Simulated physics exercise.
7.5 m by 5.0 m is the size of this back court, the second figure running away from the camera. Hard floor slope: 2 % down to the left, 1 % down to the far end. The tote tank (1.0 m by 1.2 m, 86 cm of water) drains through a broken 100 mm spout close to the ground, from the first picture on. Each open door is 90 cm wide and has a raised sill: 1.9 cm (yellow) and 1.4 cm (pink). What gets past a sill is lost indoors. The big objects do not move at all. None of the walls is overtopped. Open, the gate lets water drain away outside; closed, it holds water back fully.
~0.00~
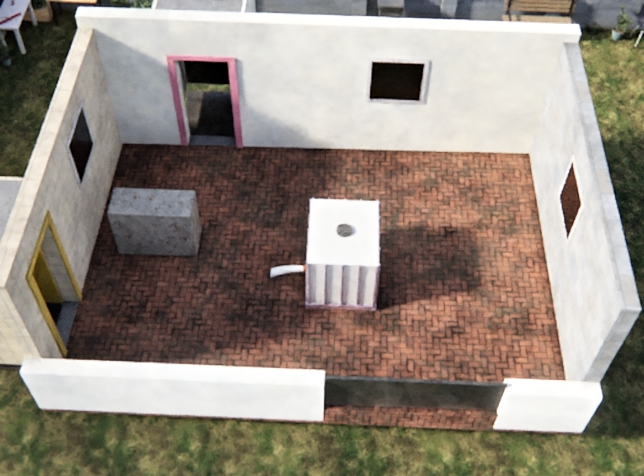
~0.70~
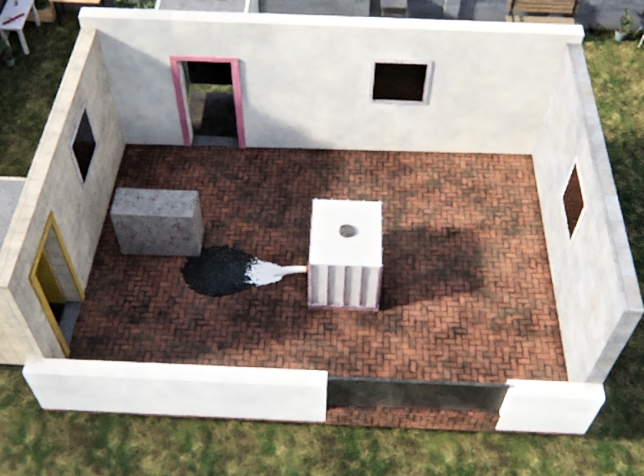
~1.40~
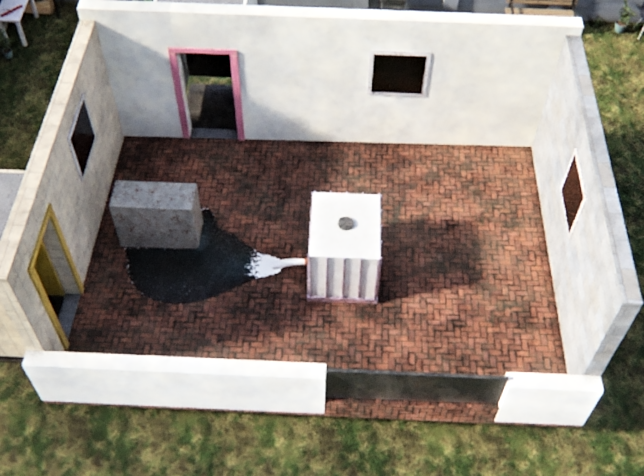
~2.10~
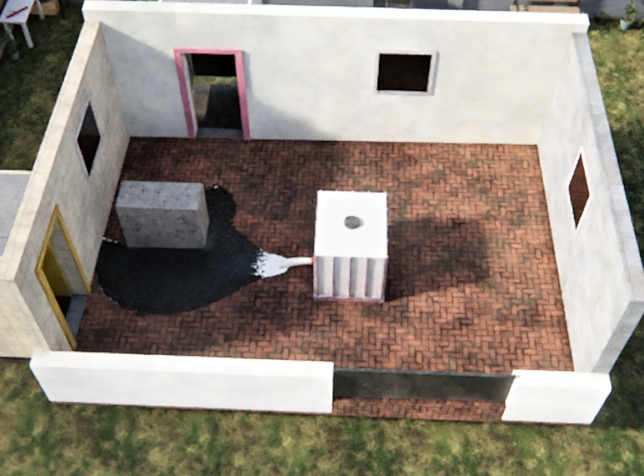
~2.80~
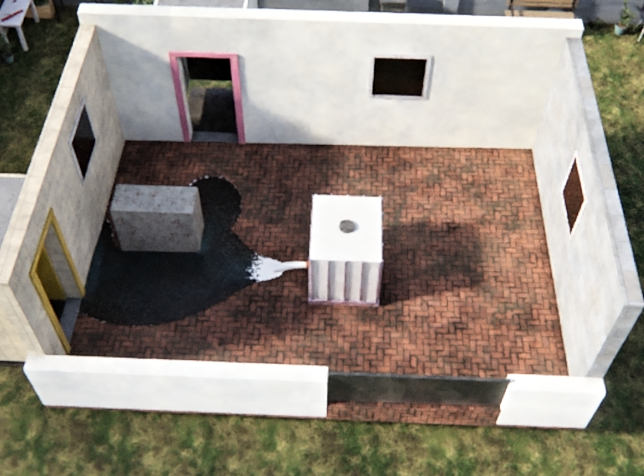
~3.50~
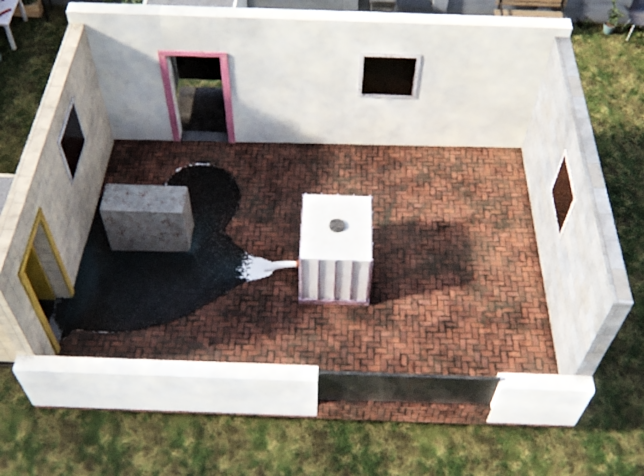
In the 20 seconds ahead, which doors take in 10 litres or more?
Yellow door yes, pink door yes.
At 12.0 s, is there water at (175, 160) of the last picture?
Soaked.
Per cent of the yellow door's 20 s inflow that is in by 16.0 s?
Fraction in by then: Approx. 70%.
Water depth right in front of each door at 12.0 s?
Reading (cm) - yellow: 4.0; pink: 2.5.
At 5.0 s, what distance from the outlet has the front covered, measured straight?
About 4.4 metres out.
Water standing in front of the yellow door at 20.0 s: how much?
Depth: Approx. 4.0 cm.
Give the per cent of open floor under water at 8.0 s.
Something near 30 per cent.
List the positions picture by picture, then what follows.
The jet has just started at (292, 269); the ground is still dry, in the first picture.
The jet leaves at (295, 269); the sheet reaches (188, 265), 2.1 m away, and wets 1.0 m2, in the second picture.
From the spout at (294, 262) the water has spread over 2.2 m2; its tip is at (130, 250), and it is 1.2 cm deep on average, in the third picture.
From the spout at (300, 261) the water has spread over 3.5 m2; its tip is at (103, 240), and it is 1.1 cm deep on average, in the fourth picture.
From the spout at (295, 265) the water has spread over 4.4 m2; its tip is at (104, 222), and it is 1.1 cm deep on average, in the fifth picture.
The jet leaves at (285, 264); the sheet reaches (59, 319), 3.9 m away, and wets 5.3 m2, in the sixth picture.
After 5.0 s water covers 20 % of the floor and is deepest (6 cm) near (82, 264); yellow door 3.2 cm at the sill, 1 L in, pink door not reached.
After 8.0 s water covers 30 % of the floor and is deepest (6 cm) near (82, 264); yellow door 3.6 cm at the sill, 6 L in, pink door 1.7 cm at the sill, 0 L in.
After 12.0 s water covers 30 % of the floor and is deepest (6 cm) near (113, 146); yellow door 4 cm at the sill, 18 L in, pink door 2.5 cm at the sill, 2 L in.
After 16.0 s water covers 35 % of the floor and is deepest (8 cm) near (113, 146); yellow door 3.9 cm at the sill, 32 L in, pink door 3.3 cm at the sill, 11 L in.
After 20.0 s water covers 35 % of the floor and is deepest (8 cm) near (113, 146); yellow door 4 cm at the sill, 46 L in, pink door 3.8 cm at the sill, 29 L in.
